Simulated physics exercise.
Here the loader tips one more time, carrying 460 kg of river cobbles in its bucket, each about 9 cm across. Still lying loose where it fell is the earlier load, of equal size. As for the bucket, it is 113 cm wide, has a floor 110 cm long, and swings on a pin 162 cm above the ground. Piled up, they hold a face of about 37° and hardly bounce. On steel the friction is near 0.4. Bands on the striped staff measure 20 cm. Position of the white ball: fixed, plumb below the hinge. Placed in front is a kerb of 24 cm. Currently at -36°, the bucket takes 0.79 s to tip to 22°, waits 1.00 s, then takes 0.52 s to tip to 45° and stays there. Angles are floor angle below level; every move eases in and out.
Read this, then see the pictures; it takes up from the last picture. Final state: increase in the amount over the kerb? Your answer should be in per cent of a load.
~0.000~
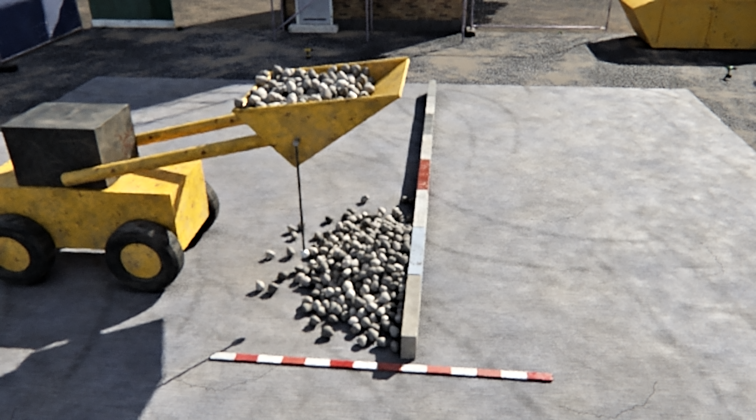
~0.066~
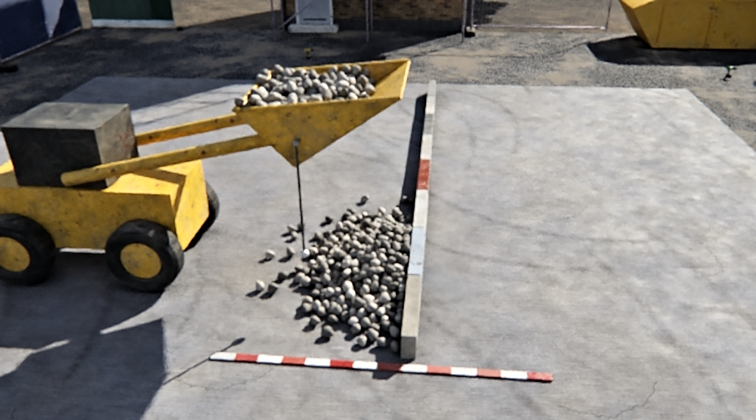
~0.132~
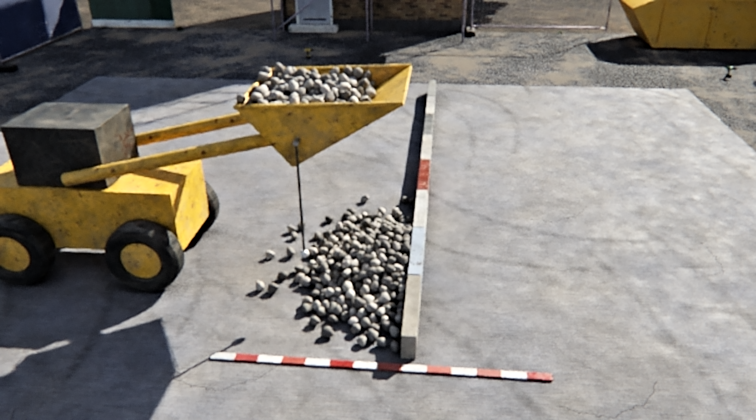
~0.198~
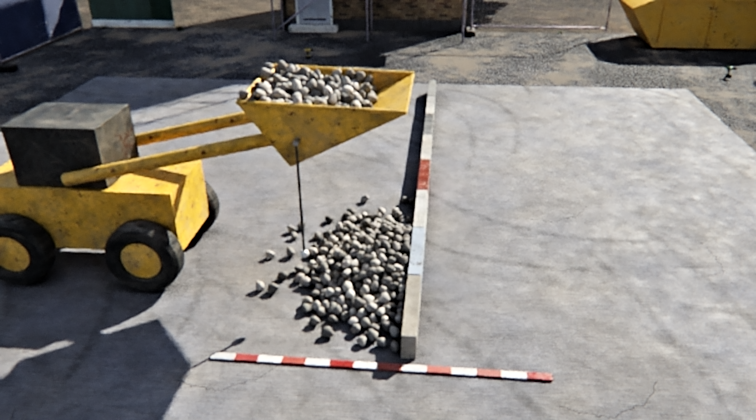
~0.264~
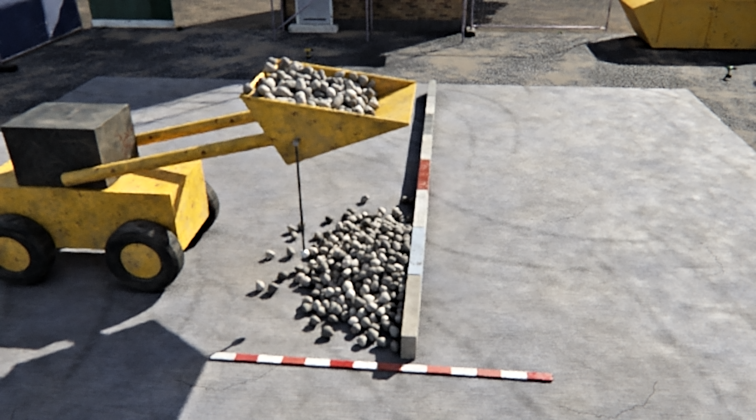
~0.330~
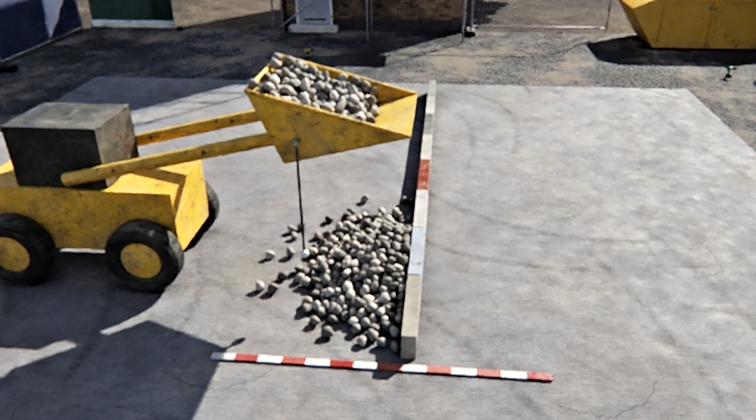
About 84 %.
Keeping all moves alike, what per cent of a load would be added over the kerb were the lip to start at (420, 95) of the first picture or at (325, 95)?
Case one about 90 %, case two about 15 %.
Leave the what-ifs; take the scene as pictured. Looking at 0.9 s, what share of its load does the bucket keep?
Some 100 %, roughly, is held.
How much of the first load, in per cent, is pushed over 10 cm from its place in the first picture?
Close to 0 per cent.
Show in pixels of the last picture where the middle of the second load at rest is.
Their centre rests close to (457, 268).
After 0.6 s the floor is at 13°; in per cent of one load, 100 in the bucket, 99 on this side of the kerb; the foremost stones are at (405, 271).
After 0.9 s the floor is at 22°; in per cent of one load, 99 in the bucket, 100 on this side of the kerb; the foremost stones are at (405, 271).
After 2.8 s the floor is at 45°; in per cent of one load, 0 in the bucket, 116 on this side of the kerb, 83 over the kerb; the foremost stones are at (596, 279).
After 5.5 s the floor is at 45°; in per cent of one load, 0 in the bucket, 115 on this side of the kerb, 84 over the kerb; the foremost stones are at (599, 279). Net gain over the kerb, 84.
